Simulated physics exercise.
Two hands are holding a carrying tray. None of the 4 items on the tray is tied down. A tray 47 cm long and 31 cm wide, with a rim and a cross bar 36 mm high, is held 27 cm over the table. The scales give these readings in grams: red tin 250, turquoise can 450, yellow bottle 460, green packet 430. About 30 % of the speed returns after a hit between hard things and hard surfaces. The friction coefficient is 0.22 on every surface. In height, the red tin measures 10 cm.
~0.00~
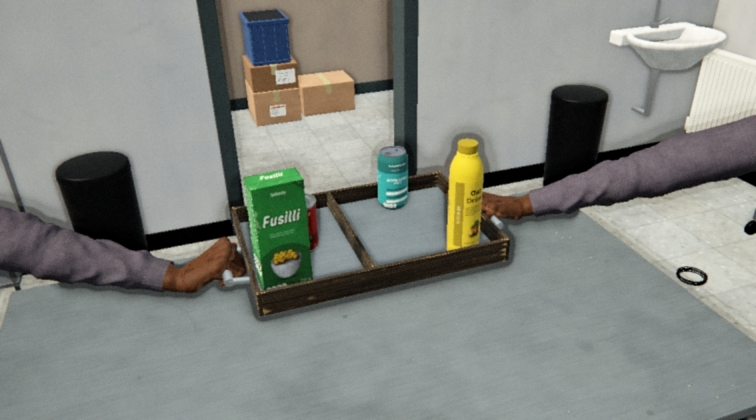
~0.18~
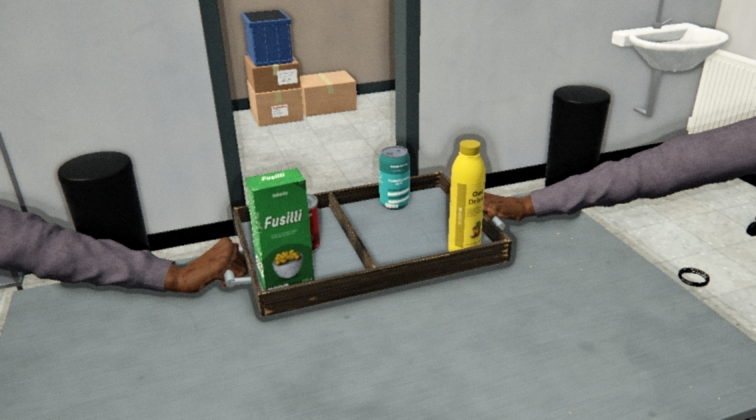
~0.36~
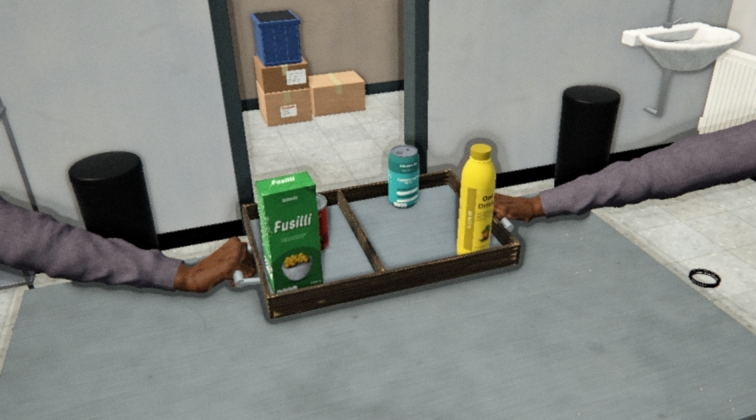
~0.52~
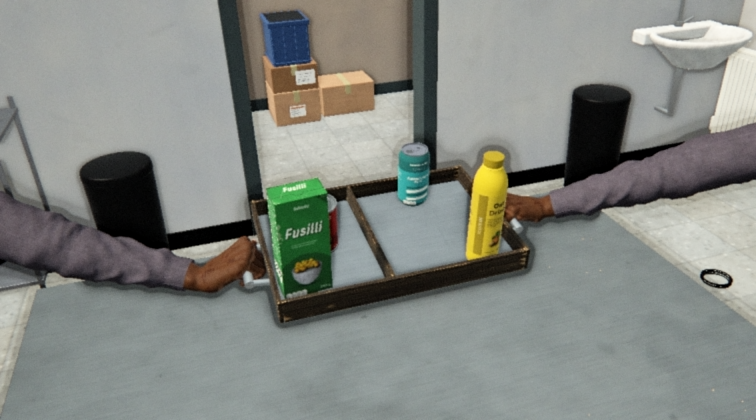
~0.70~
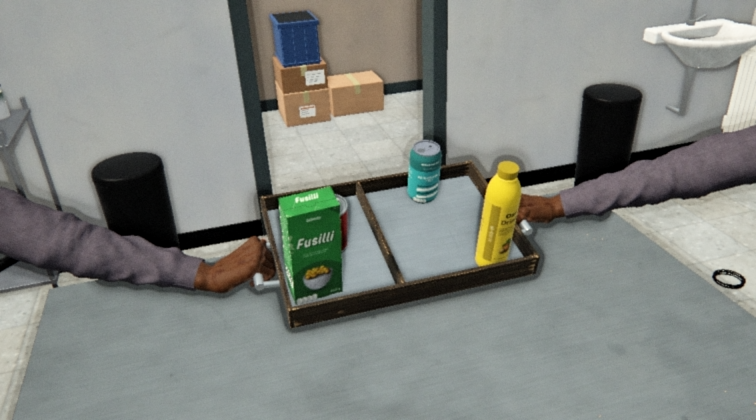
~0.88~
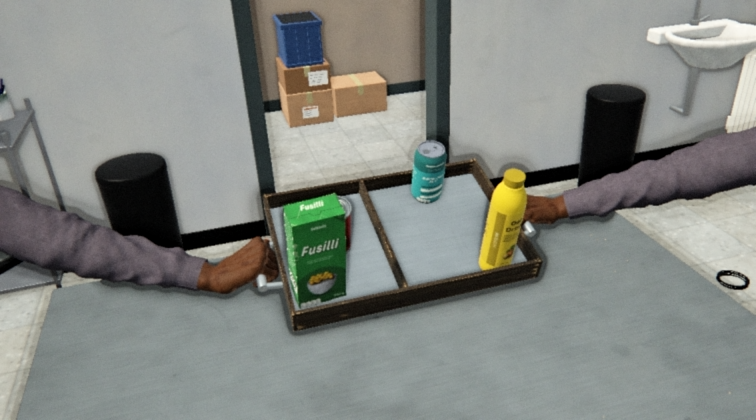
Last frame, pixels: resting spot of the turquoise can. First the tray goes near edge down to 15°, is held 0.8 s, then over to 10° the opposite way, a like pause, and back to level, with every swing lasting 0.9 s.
(461, 232).
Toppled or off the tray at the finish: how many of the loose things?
Count: 0.
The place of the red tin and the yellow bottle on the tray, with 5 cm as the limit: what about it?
Here the red tin moves off, and the yellow bottle is left in place.
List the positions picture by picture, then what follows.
Tray level; turquoise can (393, 179), in the first picture.
Tray level; green packet (281, 232), in the second picture.
Tray tilted 3°, near edge down; yellow bottle (477, 204); green packet (291, 236), in the third picture.
Tray tilted 7°, near edge down; yellow bottle (487, 209), in the fourth picture.
Tray tilted 12°, near edge down; green packet (312, 247), in the fifth picture.
Tray tilted 14°, near edge down; turquoise can (429, 173); yellow bottle (504, 223), in the sixth picture.
After 1.38 s, tray tilted 15°, near edge down; turquoise can moved 9 cm near (443, 199); red tin moved 8 cm; green packet 5° off its base.
After 2.28 s, tray tilted 1°, near edge down; turquoise can moved 23 cm near (462, 233); red tin moved 8 cm; green packet moved 3 cm.
In the end (4.9 s), not toppled but over 5 cm from the start, red tin and turquoise can; the other 2 under 5 cm from the start. At the end, from the last picture's camera, turquoise can near (461, 232).
